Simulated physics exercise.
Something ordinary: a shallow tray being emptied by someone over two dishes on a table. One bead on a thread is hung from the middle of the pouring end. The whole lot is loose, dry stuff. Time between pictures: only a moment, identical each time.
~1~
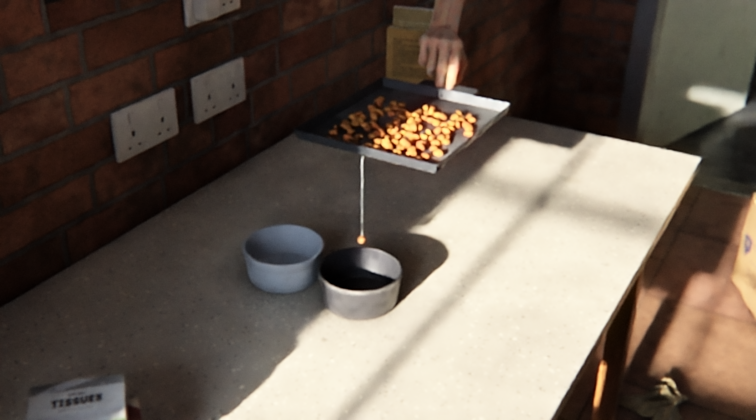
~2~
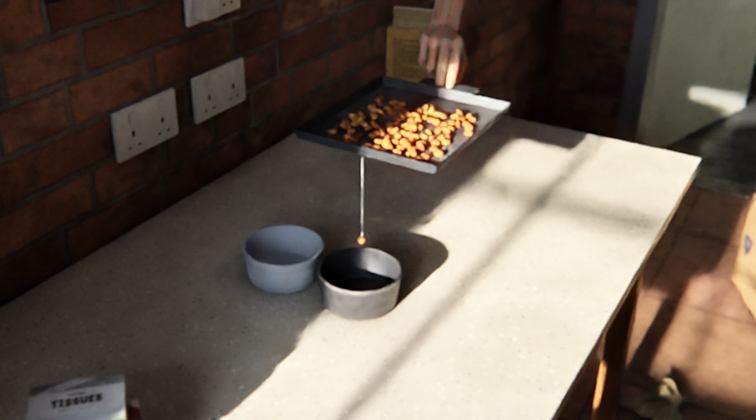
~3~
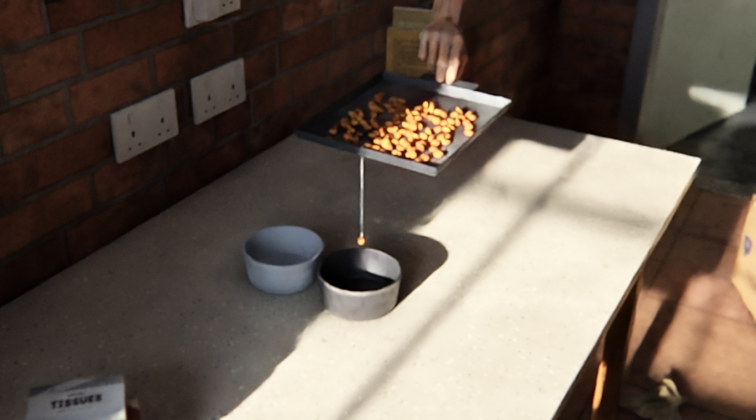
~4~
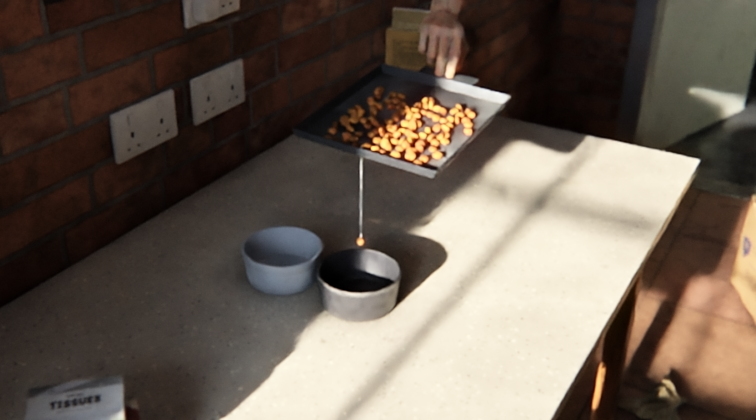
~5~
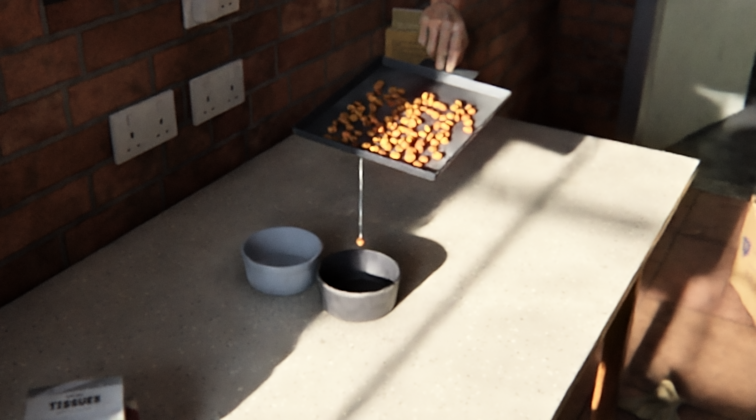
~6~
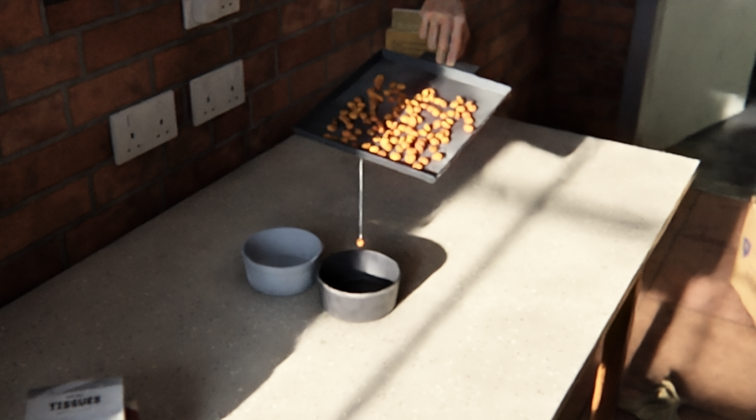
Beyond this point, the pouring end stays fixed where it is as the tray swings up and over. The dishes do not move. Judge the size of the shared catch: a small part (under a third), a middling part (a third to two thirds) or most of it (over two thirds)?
A small part.
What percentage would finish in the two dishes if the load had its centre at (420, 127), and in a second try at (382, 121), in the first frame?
Near 20 % and 30 %.
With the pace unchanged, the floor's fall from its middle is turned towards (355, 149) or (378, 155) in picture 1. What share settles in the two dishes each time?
Lab note: Try one about 90 %, try two about 70 %.
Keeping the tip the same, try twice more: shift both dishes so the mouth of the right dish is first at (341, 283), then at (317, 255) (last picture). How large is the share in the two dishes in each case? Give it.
The first position comes out at 10 per cent, the other at 0 per cent.
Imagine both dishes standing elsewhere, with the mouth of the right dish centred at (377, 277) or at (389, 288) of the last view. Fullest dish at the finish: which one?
In turn: Right; the right dish.
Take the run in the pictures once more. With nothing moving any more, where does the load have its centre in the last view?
I'd place the middle at about (415, 309).
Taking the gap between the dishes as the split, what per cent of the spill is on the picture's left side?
Some 0 %.
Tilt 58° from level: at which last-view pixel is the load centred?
(406, 155).
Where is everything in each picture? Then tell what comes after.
The first frame shows corners of the pouring end near (298, 129) and (435, 163), level; middle of the load near (403, 133), bits of cat kibble; left dish near (261, 274); right dish near (339, 301); bead on its thread near (362, 240).
The second frame shows corners of the pouring end near (298, 129) and (435, 164), level; middle of the load near (403, 133).
The third frame shows corners of the pouring end near (298, 128) and (435, 166), tipped barely, lowest at the right corner; middle of the load near (403, 133).
The fourth frame shows corners of the pouring end near (297, 127) and (434, 169), tipped a little, lowest at the right corner; middle of the load near (403, 131).
The fifth frame shows corners of the pouring end near (296, 126) and (434, 171), tipped a little, lowest at the right corner; middle of the load near (405, 121).
The sixth frame shows corners of the pouring end near (297, 125) and (434, 174), tipped a little, lowest at the right corner; middle of the load near (406, 119); left dish near (260, 277); right dish near (337, 303).
Shortly afterwards, tray tipped steeply; all but a few on the tray; only a few in the air.
Next, tray tipped right over; near a quarter in the right dish; the bulk outside both; only a few in the air.
Some moments later, tray tipped past a quarter turn; near a quarter in the right dish; the bulk outside both.
In the end, tray tipped past a quarter turn; near a quarter in the right dish; none at all in the left dish; the bulk outside both.
